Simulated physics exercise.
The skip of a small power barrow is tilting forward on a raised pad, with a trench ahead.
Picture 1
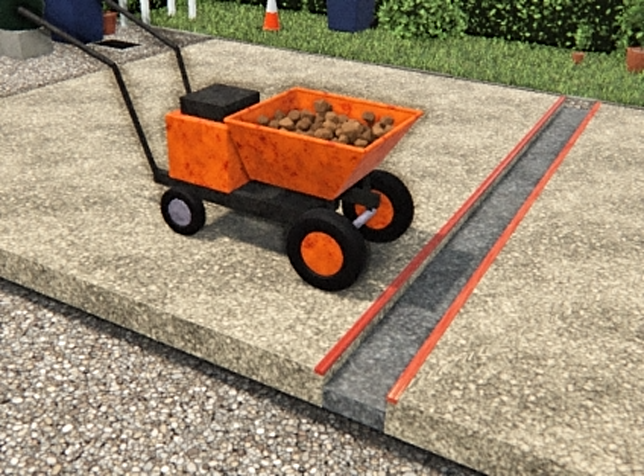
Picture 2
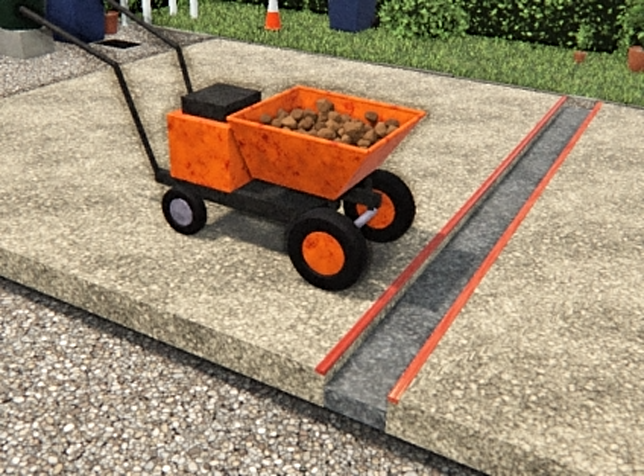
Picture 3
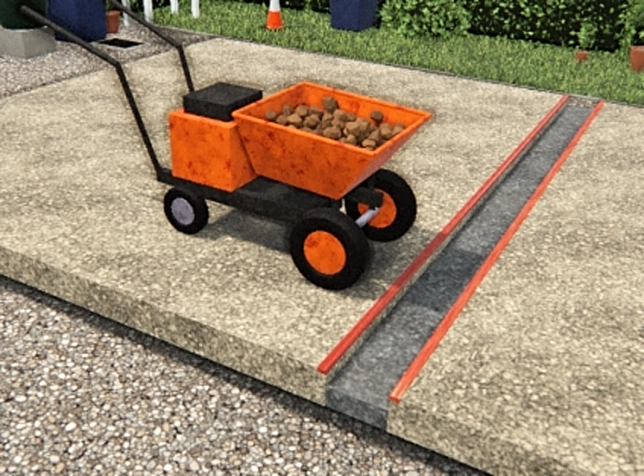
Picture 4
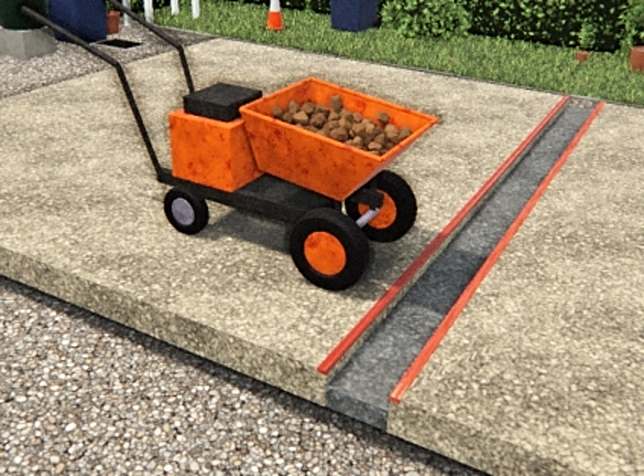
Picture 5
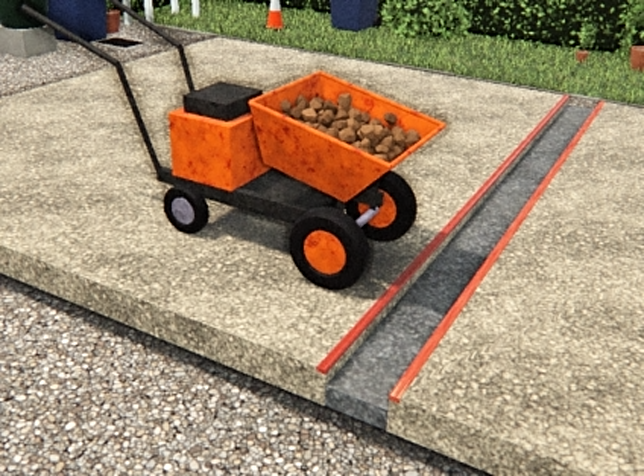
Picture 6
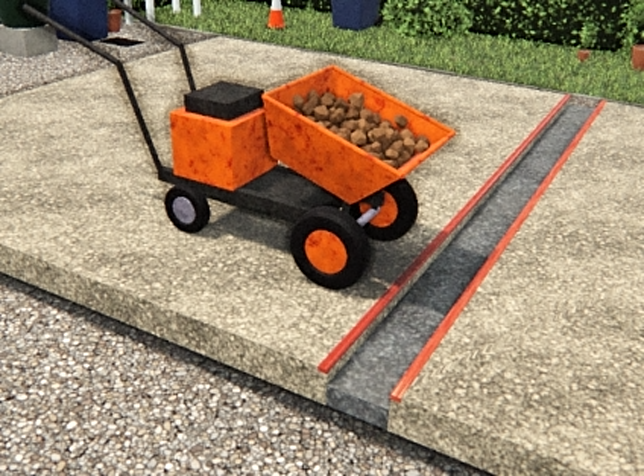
A small orange power barrow stood on a raised concrete pad beside a narrow, red-edged trench, and its skip, loaded with brown clods, slowly tilted forward while the wheels stayed put.
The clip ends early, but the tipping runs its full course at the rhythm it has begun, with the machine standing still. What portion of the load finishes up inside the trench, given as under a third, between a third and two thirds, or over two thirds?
Inside the trench: Under a third.
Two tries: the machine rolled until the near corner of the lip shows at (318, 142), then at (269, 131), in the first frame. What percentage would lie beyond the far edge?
First spot: 20 %, second spot: 0 %.
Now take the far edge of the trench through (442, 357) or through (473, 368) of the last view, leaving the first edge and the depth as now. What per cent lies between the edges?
30 % then 70 %, roughly.
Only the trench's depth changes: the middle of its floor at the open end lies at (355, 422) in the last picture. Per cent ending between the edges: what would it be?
I'd guess about 10 %.
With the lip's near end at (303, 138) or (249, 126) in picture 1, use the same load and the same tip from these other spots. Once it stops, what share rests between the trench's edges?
About 70 and 30 per cent.
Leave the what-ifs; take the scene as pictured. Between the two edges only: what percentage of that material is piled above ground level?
About 15 %.
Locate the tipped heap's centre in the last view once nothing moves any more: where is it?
Somewhere around (500, 298) in the last picture.
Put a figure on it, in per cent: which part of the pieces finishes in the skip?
15 per cent, roughly.
Shortly afterwards, skip tipped steeply; the whole lot in the skip.
Next, skip tipped steeply; the bulk in the skip; a little beyond it; only a few falling.
Some moments later, skip tipped right over; near a third in the skip; only a few in or heaped over the trench; near two thirds beyond it.
In the end, skip tipped right over; a little in the skip; a little in or heaped over the trench; the bulk beyond it.
